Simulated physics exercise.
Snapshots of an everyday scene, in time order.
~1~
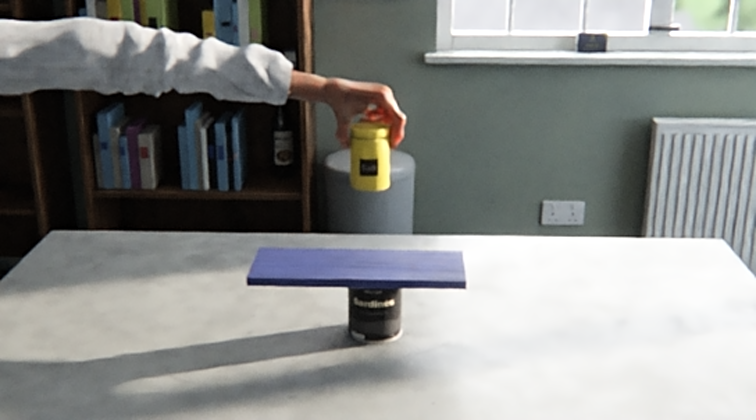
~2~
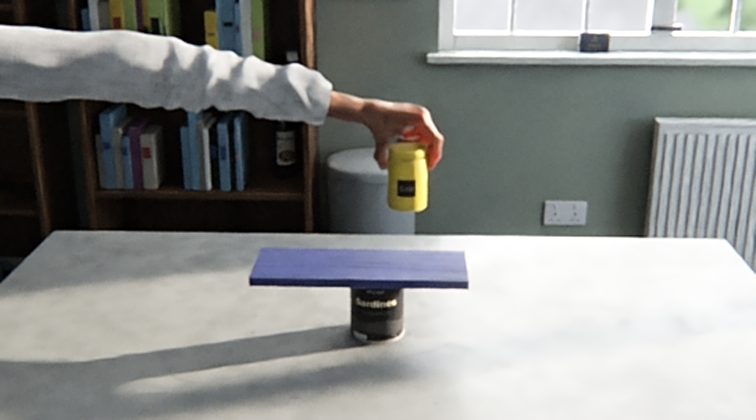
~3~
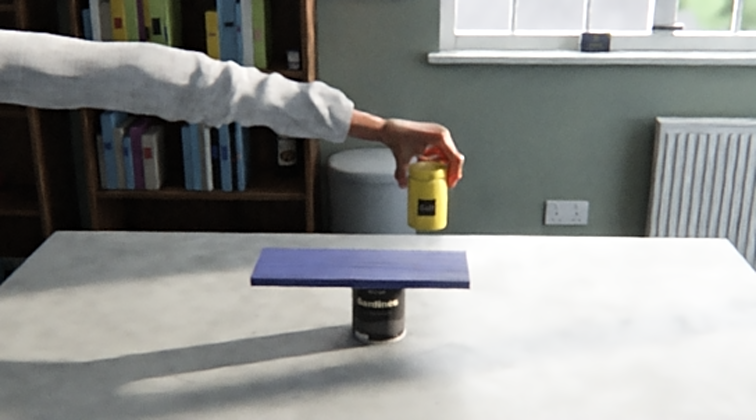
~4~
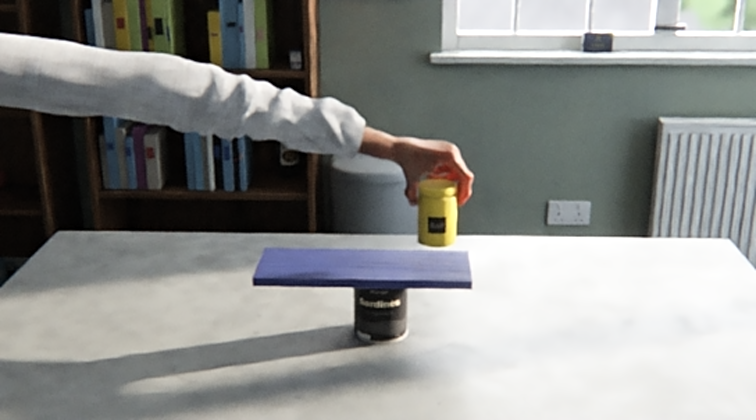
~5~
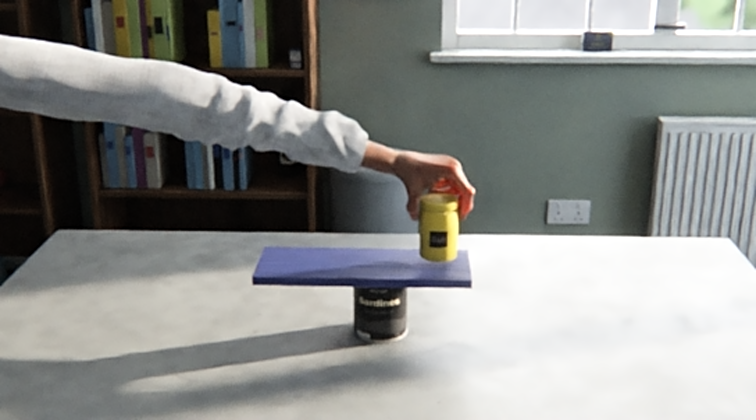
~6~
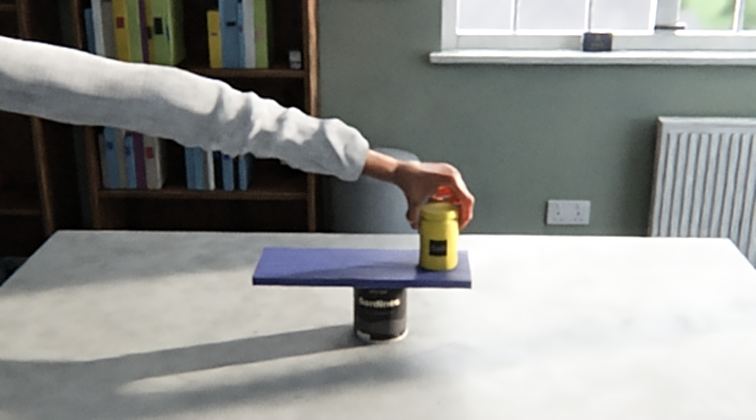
A hand lowers a yellow jar onto the right side of a blue board atop a black tin.
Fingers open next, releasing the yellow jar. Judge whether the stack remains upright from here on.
It remains upright.
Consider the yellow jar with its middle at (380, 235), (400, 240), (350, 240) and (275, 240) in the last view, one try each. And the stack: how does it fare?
Try 1: Stable; try 2: Stable; try 3: Stable; try 4: Collapse.
Then, 0.60 s on from there, no change.
Then, 1.40 s on from there, yellow jar resting near (438, 236).
In the end, all 3 unmoved. At the end, from the last picture's camera, yellow jar near (439, 236). The stack holds.
